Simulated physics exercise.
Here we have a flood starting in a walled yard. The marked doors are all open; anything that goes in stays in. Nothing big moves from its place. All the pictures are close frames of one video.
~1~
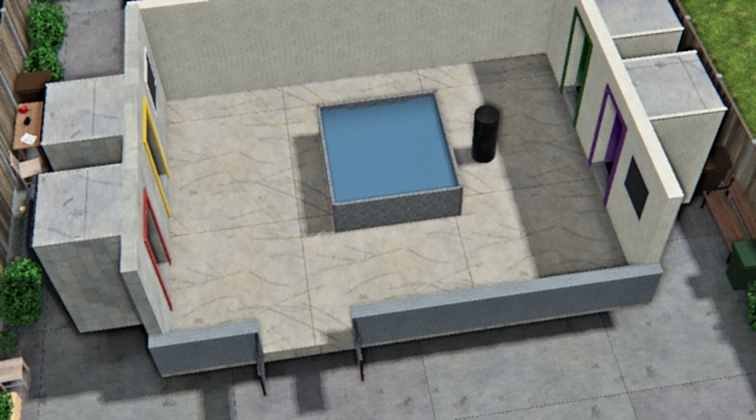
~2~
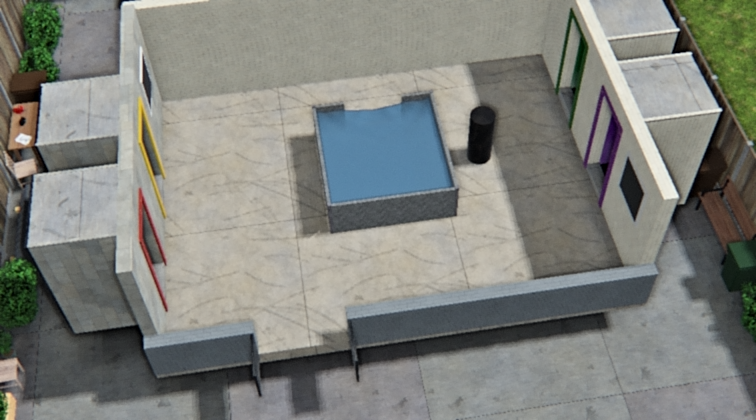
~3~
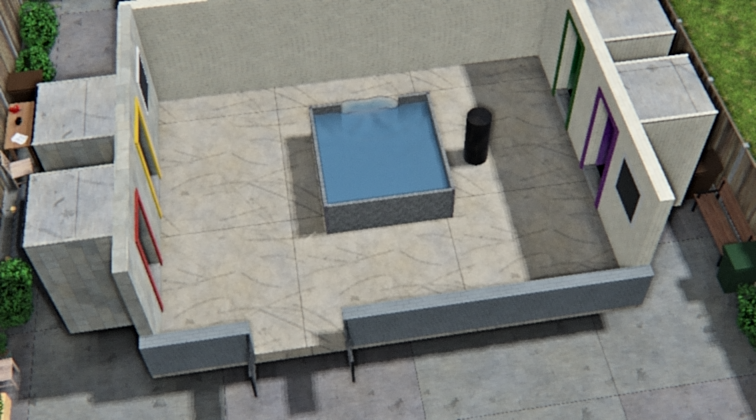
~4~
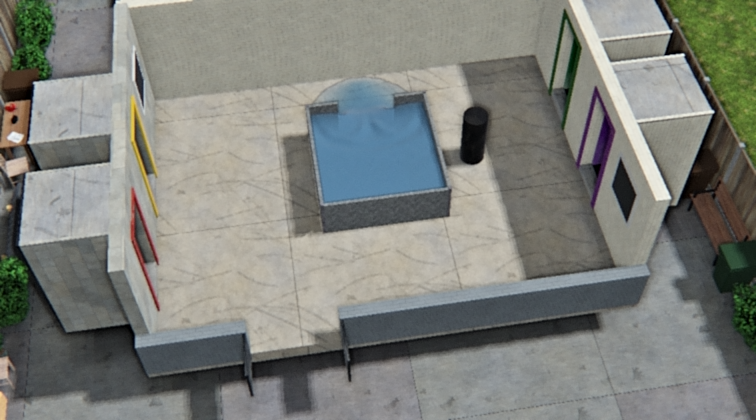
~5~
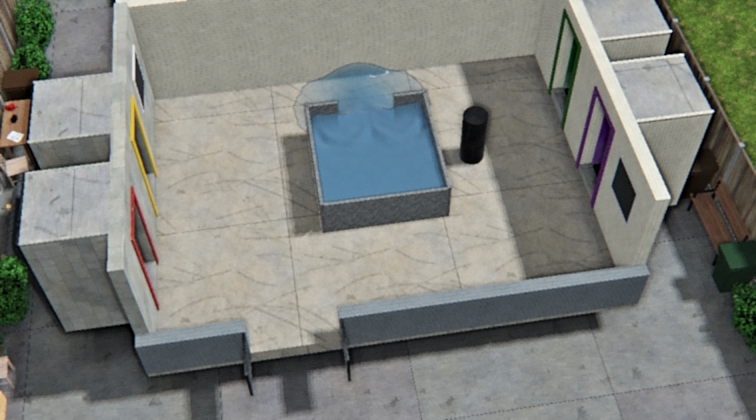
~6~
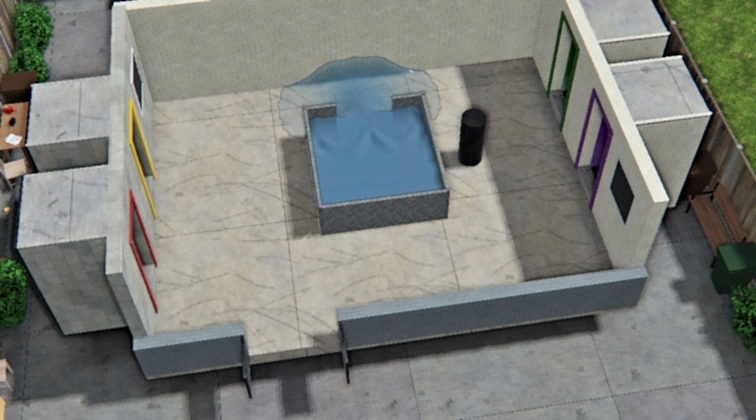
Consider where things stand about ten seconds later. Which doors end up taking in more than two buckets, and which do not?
The red door copes honestly, the green door copes honestly, the purple door copes honestly, the yellow door copes honestly.
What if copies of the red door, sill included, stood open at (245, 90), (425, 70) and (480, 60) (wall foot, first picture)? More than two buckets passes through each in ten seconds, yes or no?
First stays short of it, second crosses the line, third stays short of it.
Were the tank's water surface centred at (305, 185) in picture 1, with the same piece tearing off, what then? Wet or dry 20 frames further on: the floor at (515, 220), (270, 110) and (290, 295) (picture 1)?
Readings in order: No flood; flood; no flood.
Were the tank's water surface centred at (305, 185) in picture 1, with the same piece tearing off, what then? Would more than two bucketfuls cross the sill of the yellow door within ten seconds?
My answer is that the yellow door ends up beneath.
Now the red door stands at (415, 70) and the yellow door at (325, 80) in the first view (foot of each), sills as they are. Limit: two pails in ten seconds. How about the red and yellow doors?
As I see it, the red door crosses the limit, and the yellow door crosses the limit.
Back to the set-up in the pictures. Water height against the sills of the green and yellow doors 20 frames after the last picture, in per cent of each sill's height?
Around 90 in a hundred for the first and 100 in a hundred for the second.
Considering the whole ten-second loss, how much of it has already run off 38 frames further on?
Roughly 5 %.
A moment on, water covers 10 % of the floor; the red door not reached, the green door not reached, the purple door not reached, the yellow door not reached.
Next, water covers 25 % of the floor; the red door not reached, the green door wet at the sill, nothing in, the purple door not reached, the yellow door not reached.
Then, water covers 45 % of the floor; the red door wet at the sill, nothing in, the green door wet at the sill, nothing in, the purple door wet at the sill, nothing in, the yellow door wet at the sill, nothing in.
Later, water covers 85 % of the floor; the red door wet at the sill, nothing in, the green door wet at the sill, nothing in, the purple door wet at the sill, nothing in, the yellow door wet at the sill, nothing in.
In the end, water covers 95 % of the floor; the red door wet at the sill, nothing in, the green door wet at the sill, nothing in, the purple door wet at the sill, nothing in, the yellow door wet at the sill, nothing in.
